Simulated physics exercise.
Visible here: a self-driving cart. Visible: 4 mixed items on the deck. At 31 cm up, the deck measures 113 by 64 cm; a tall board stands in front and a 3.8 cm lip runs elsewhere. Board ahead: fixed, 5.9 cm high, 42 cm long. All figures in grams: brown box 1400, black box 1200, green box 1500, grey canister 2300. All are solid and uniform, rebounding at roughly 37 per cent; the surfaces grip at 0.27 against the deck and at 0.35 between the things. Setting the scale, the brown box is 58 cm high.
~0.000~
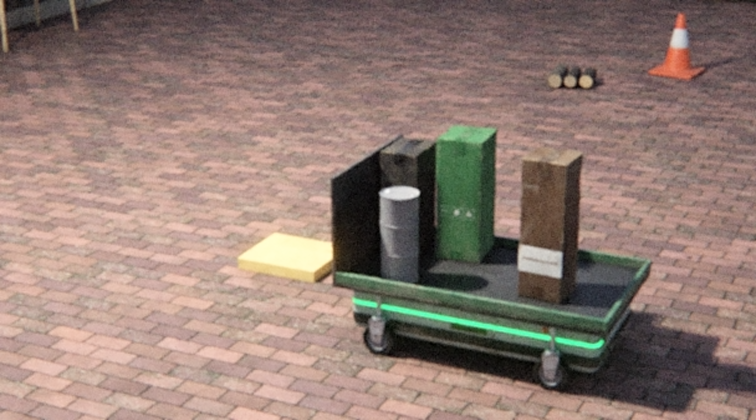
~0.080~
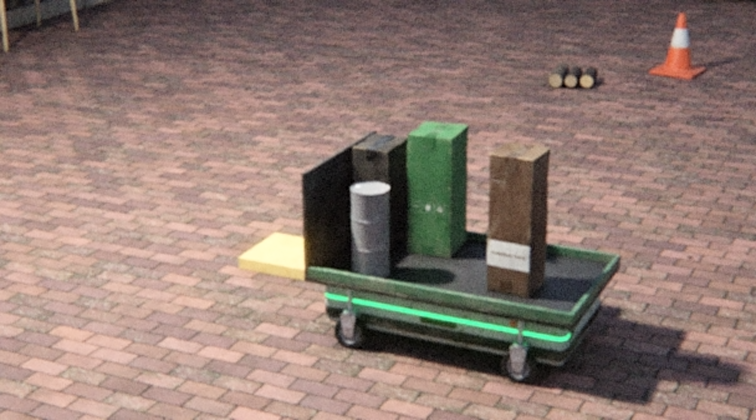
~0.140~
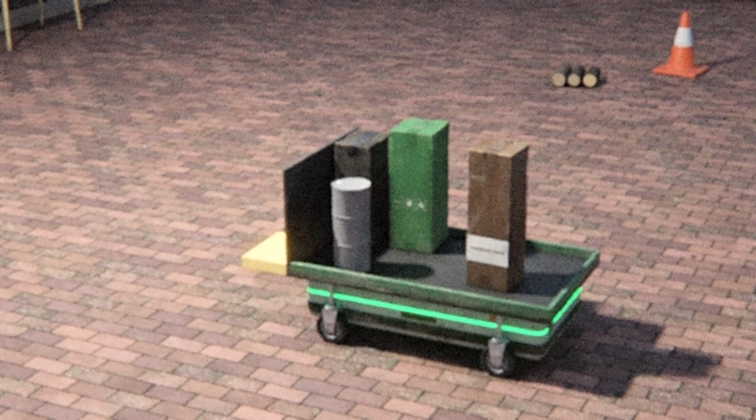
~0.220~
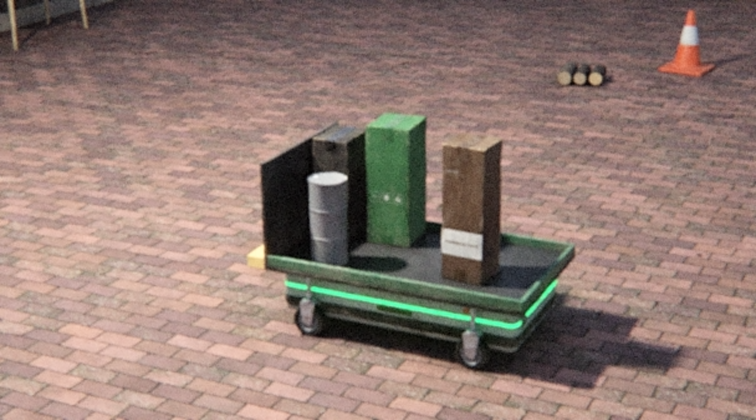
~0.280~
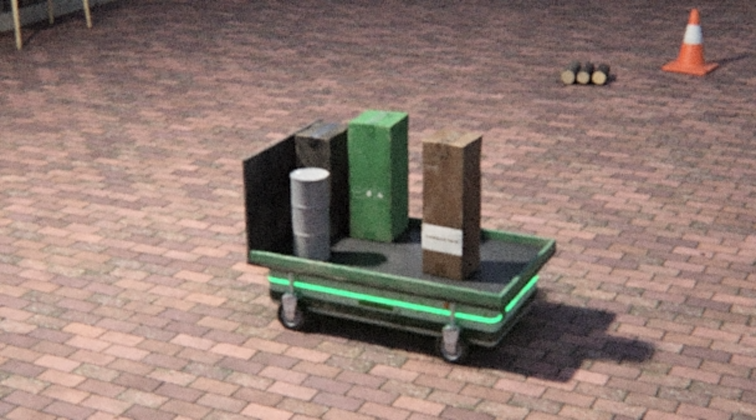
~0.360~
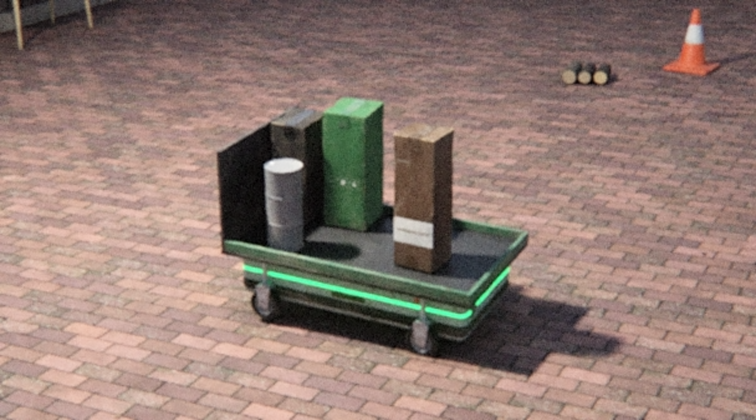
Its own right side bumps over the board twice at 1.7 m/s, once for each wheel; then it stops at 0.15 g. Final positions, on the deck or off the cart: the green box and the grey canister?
The green box is not lost; the grey canister is lost overboard.
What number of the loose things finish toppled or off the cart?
4.
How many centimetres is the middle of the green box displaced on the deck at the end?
Around 42 centimetres.
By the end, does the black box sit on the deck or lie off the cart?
Black box: Stays in bounds.
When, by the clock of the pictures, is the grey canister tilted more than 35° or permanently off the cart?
That first happens close to 0.7 seconds.
By 0.66 s, cart 112 cm along; green box tilted 45° near (260, 162); grey canister tilted 31° near (188, 200); black box tilted 42°.
By 1.06 s, cart 180 cm along; grey canister now off the cart; green box on its side near (130, 192); black box tilted 67°.
By 1.36 s, cart 229 cm along; brown box now off the cart; green box on its side near (43, 183); black box on its side.
By 1.96 s, cart 289 cm along; green box on its side; black box on its side.
When it is over (2.9 s), off the cart, brown box and grey canister; lying over on the deck, black box and green box.
